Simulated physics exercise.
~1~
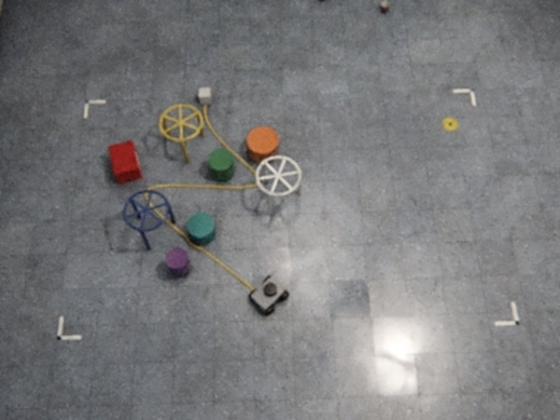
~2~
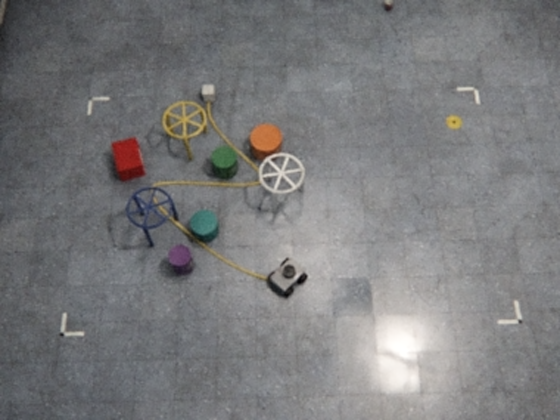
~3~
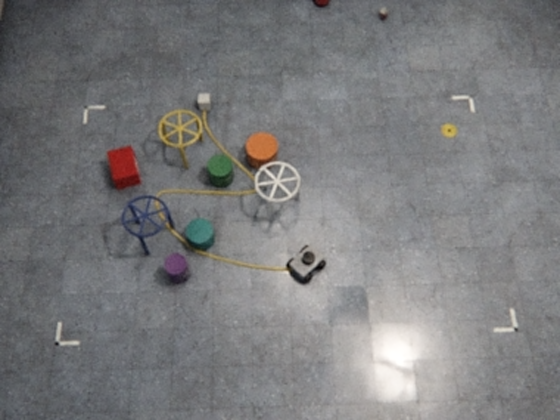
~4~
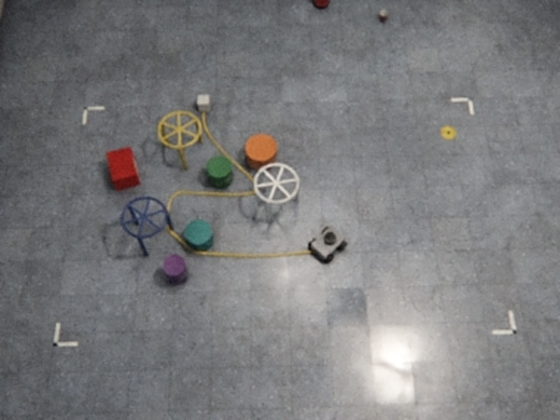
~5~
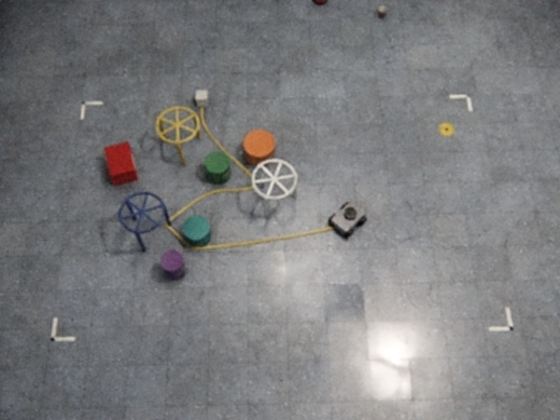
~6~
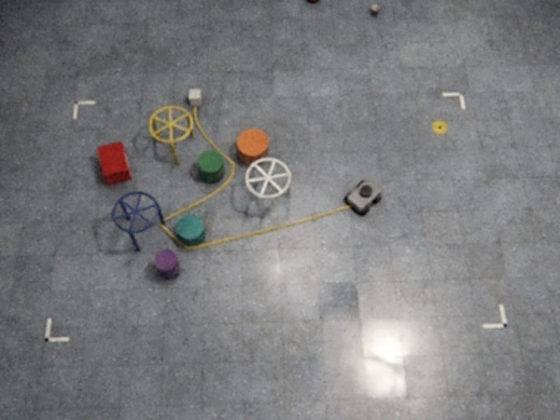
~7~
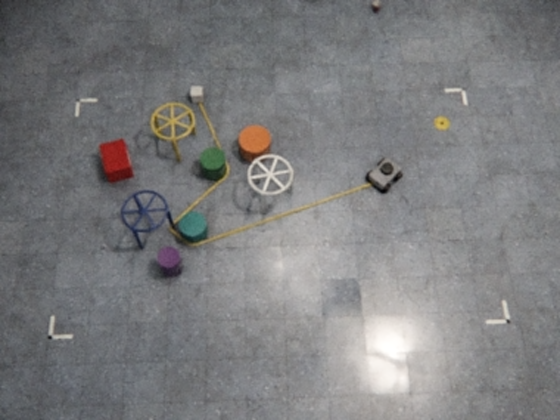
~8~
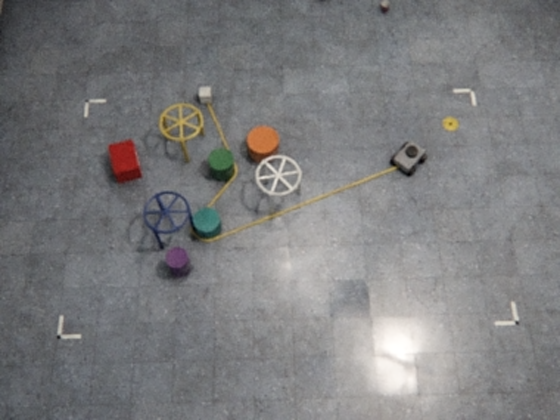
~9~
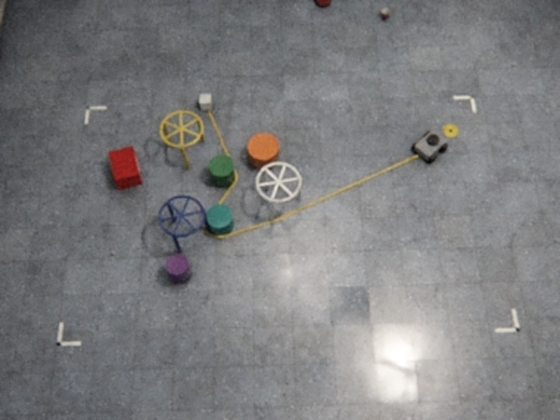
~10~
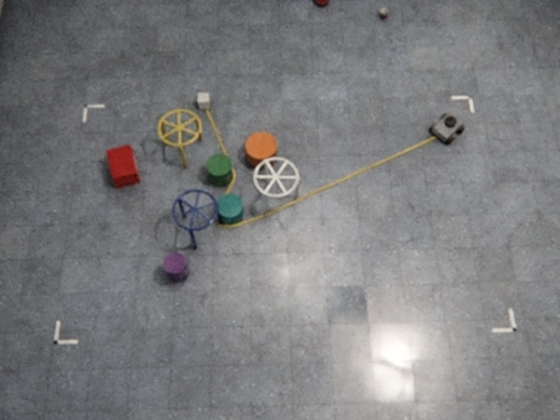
On a grey tiled floor, a cart tows a cord that drags a blue stool and teal tub rightward, staying plugged in.
